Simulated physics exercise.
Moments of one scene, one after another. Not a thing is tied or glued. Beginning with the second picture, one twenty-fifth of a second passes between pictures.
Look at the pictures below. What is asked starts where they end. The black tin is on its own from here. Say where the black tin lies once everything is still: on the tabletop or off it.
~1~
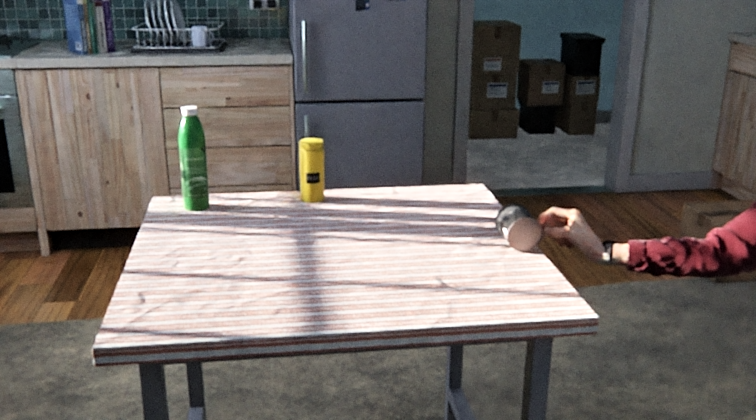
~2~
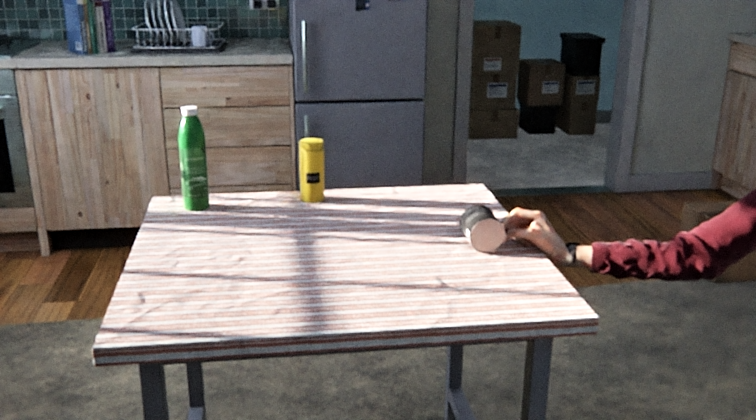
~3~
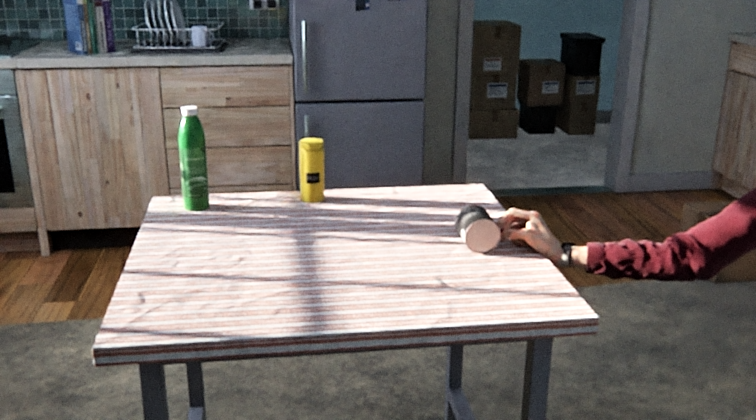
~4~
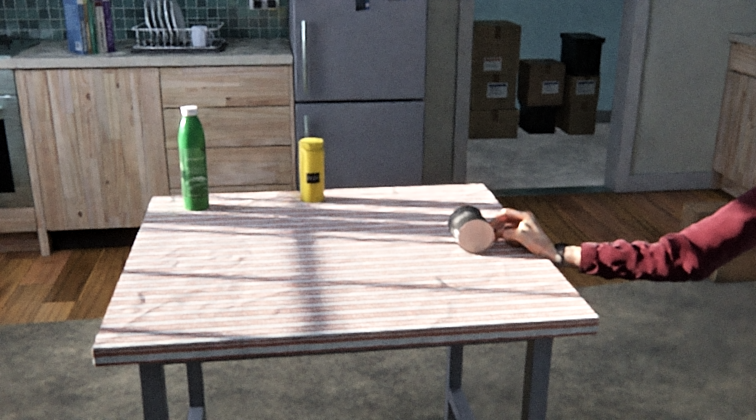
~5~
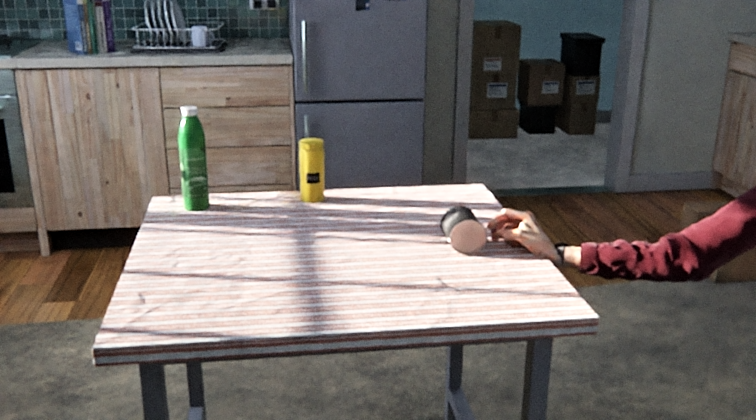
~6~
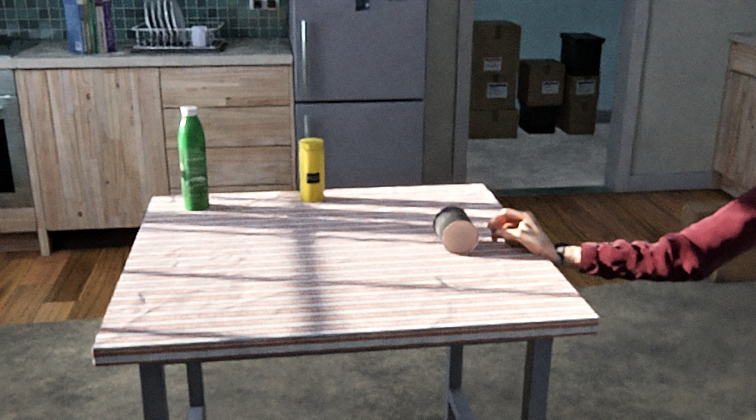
Okay, so it fails to leave the table.
Then, 0.20 s past the last view, black tin displaced about its own width near (421, 232).
Then, 0.60 s past the last view, black tin displaced well along near (363, 235).
Then, 1.10 s past the last view, black tin displaced well along near (314, 237).
Finally, moved from the start, black tin. Final places as the last picture's camera would see them, black tin near (292, 238).
